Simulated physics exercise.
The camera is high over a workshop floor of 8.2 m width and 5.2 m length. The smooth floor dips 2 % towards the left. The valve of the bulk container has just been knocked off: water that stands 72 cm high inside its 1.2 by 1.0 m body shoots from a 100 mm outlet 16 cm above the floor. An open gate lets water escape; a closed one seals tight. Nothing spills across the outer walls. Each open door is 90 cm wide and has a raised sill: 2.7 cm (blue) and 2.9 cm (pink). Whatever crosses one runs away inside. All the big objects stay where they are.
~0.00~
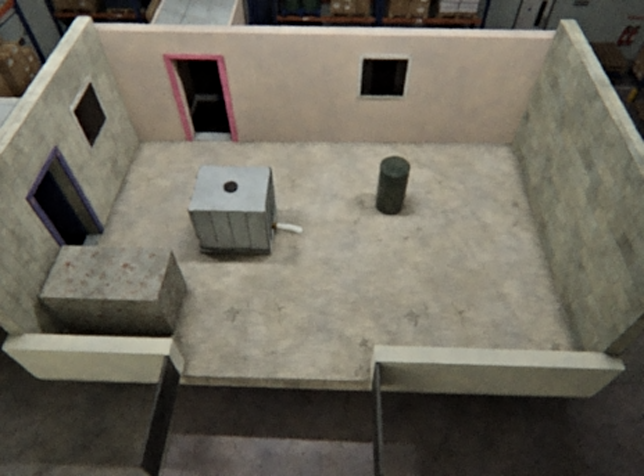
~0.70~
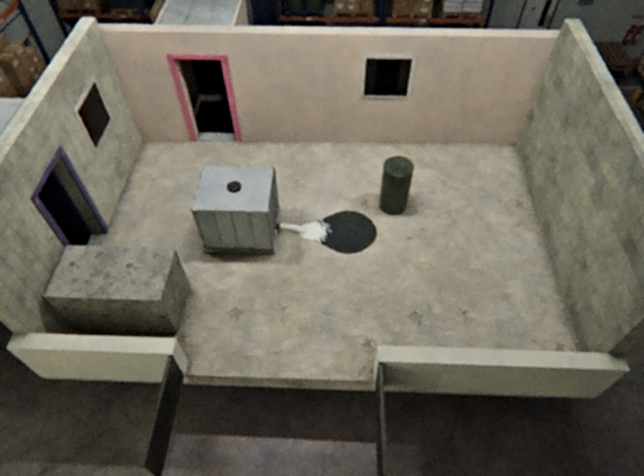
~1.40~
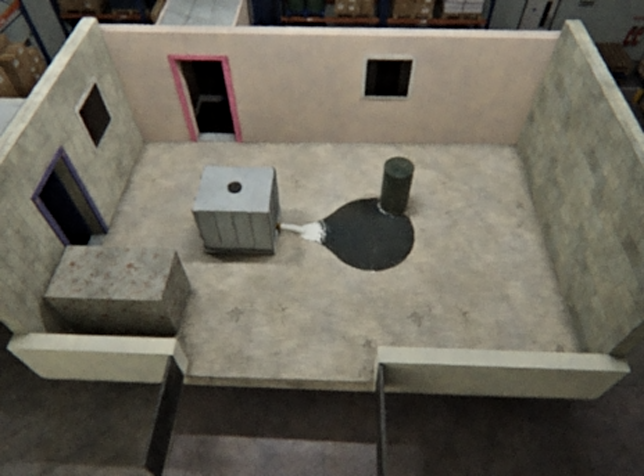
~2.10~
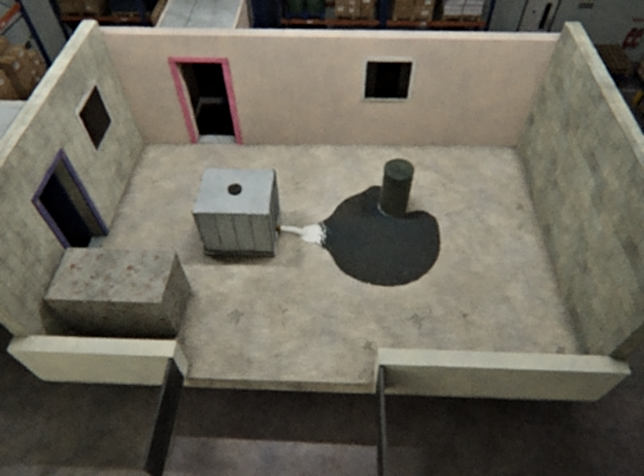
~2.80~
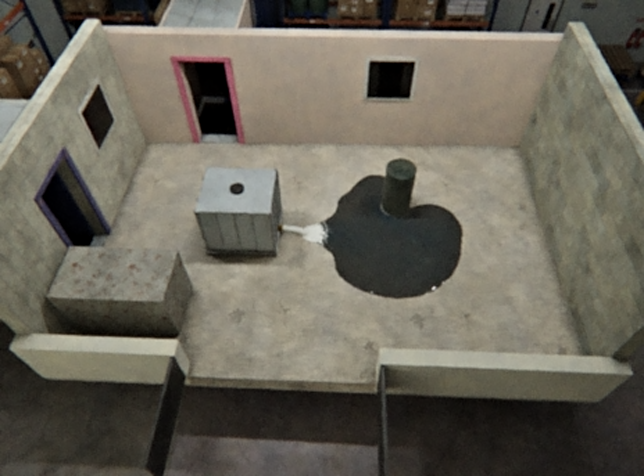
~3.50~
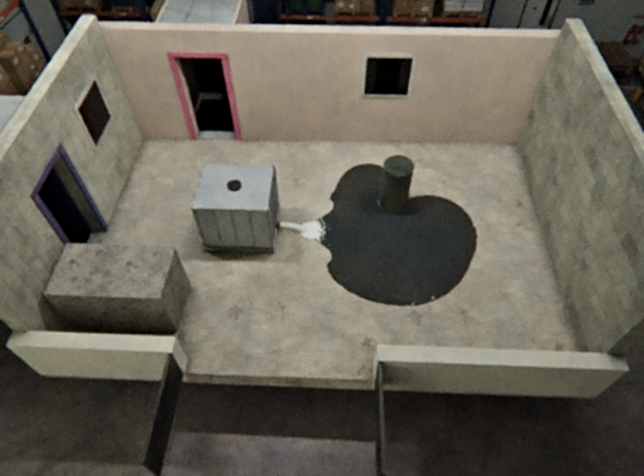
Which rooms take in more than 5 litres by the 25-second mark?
One by one: At the blue door it keeps below the limit; at the pink door it does not reach the limit.
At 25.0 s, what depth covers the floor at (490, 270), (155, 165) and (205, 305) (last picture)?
About 0.0, 3.0 and 1.5 cm.
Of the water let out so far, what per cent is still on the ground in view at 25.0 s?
Some 86 per cent remains.
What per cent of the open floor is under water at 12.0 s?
Near 45 per cent is wet.
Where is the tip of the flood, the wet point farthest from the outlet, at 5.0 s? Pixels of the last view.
At about (495, 271).
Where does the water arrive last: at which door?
Last comes the blue one.
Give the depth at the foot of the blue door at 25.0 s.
Roughly 4.0 cm deep.
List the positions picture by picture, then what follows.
In the first picture, the jet has just started at (287, 227); the ground is still dry.
In the second picture, the jet leaves at (290, 227); the sheet reaches (374, 227), 1.9 m away, and wets 0.9 m2.
In the third picture, from the spout at (291, 227) the water has spread over 2.1 m2; its tip is at (413, 231), and it is 1.2 cm deep on average.
In the fourth picture, the jet leaves at (291, 229); the sheet reaches (433, 218), 3.0 m away, and wets 3.3 m2.
In the fifth picture, from the spout at (293, 229) the water has spread over 4.5 m2; its tip is at (458, 224), and it is 1.1 cm deep on average.
In the sixth picture, from the spout at (290, 226) the water has spread over 5.8 m2; its tip is at (473, 225), and it is 1.1 cm deep on average.
After 5.0 s water covers 20 % of the floor and is deepest (4 cm) near (313, 227); blue door not reached, pink door not reached.
After 8.0 s water covers 35 % of the floor and is deepest (4 cm) near (313, 227); blue door not reached, pink door not reached.
After 12.0 s water covers 45 % of the floor and is deepest (4 cm) near (313, 227); blue door not reached, pink door not reached.
After 16.0 s water covers 60 % of the floor and is deepest (5 cm) near (304, 227); blue door not reached, pink door 1 cm at the sill, 0 L in.
After 25.0 s water covers 65 % of the floor and is deepest (5 cm) near (56, 354); blue door 3.9 cm at the sill, 0 L in, pink door 1.1 cm at the sill, 0 L in.
